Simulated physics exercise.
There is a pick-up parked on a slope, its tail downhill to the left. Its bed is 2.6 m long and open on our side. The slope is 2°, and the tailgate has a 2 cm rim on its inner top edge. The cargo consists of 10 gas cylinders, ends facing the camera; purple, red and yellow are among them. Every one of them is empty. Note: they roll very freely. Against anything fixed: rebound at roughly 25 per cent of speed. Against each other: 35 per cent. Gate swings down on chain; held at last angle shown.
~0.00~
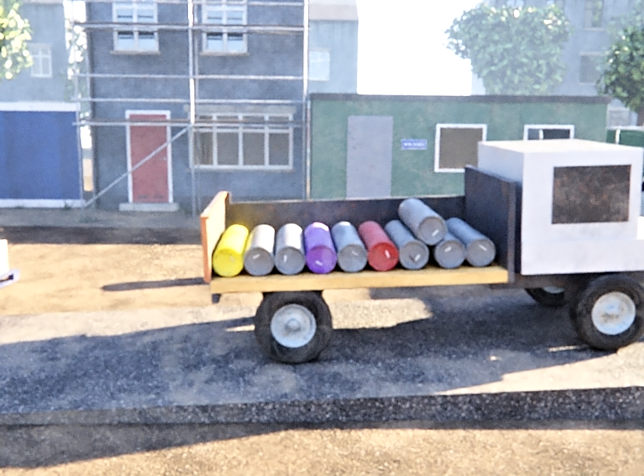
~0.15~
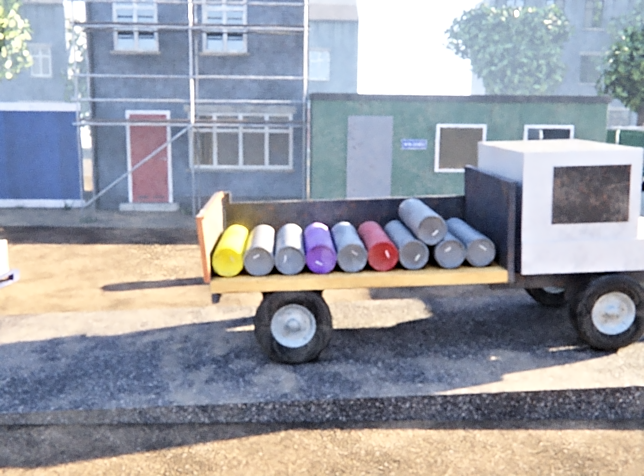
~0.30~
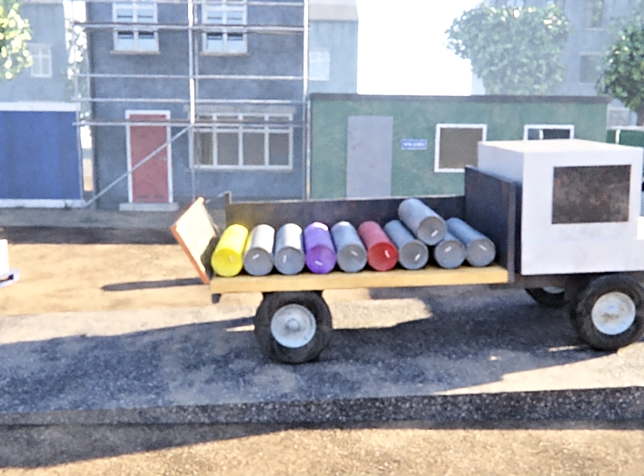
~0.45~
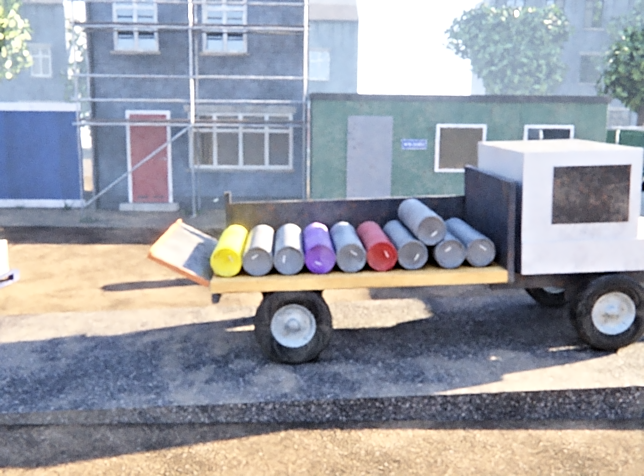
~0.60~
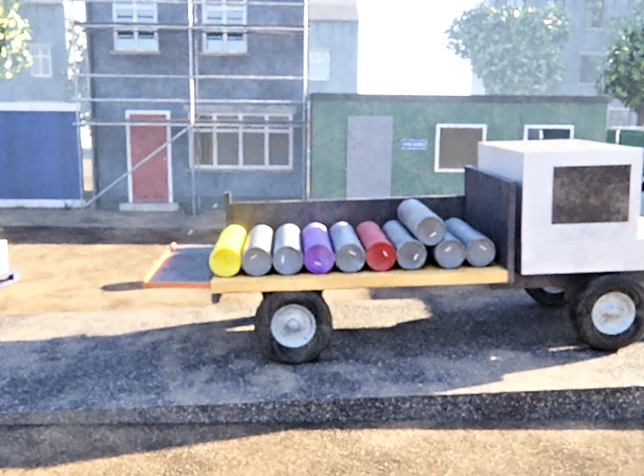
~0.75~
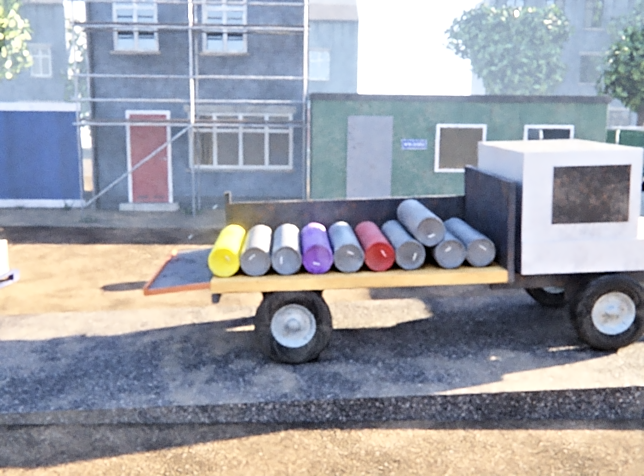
The video shows a parked pick-up with its bed holding a row of gas cylinders, mostly grey with yellow, purple and red ones, as the tailgate at the left swings down and outward until roughly level, while the cylinders barely move.
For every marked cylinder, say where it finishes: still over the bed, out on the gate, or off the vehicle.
Purple finishes off the vehicle. Red finishes off the vehicle. Yellow finishes off the vehicle.
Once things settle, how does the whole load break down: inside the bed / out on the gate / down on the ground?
0 / 0 / 10.
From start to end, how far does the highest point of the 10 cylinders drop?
110 cm.
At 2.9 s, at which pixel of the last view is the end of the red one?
Near (322, 259).
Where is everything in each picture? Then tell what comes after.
The first picture shows purple (321, 259), red (383, 257), yellow (227, 262); gate 88° above level, tip at (204, 218); 9 of the 10 make up the bottom layer on the bed.
The second picture shows purple (321, 259), red (383, 257), yellow (227, 262); gate 84° above level, tip at (200, 219).
The third picture shows purple (321, 259), red (383, 257), yellow (227, 262); gate 60° above level, tip at (174, 228).
The fourth picture shows purple (320, 259), red (382, 257), yellow (226, 262); gate 27° above level, tip at (150, 256).
The fifth picture shows purple (319, 259), red (381, 257), yellow (225, 262); gate 0° above level, tip at (145, 285).
The sixth picture shows purple (318, 259), red (380, 257), yellow (224, 262); gate 7° below level, tip at (146, 293).
By 1.7 s, purple is on the bed, 80 cm short of the hinge, rolling left; red is on the bed, 135 cm short of the hinge, rolling left; yellow is on the gate, 5 cm past the hinge, rolling left; 0 gone off the back.
By 2.9 s, purple is on the bed, 45 cm short of the hinge, rolling left; red is on the bed, 100 cm short of the hinge, rolling left; yellow is dropping off the gate; 1 gone off the back.
By 4.3 s, purple is on the gate, 25 cm past the hinge, rolling left; red is on the bed, 35 cm short of the hinge, rolling left; yellow is out on the ground; 3 gone off the back.
By 5.8 s, purple is off the vehicle; red is dropping off the gate; yellow is off the vehicle; 6 gone off the back.
Finally (10.1 s), purple is off the vehicle; red is out on the ground; yellow is out on the ground; 10 gone off the back.
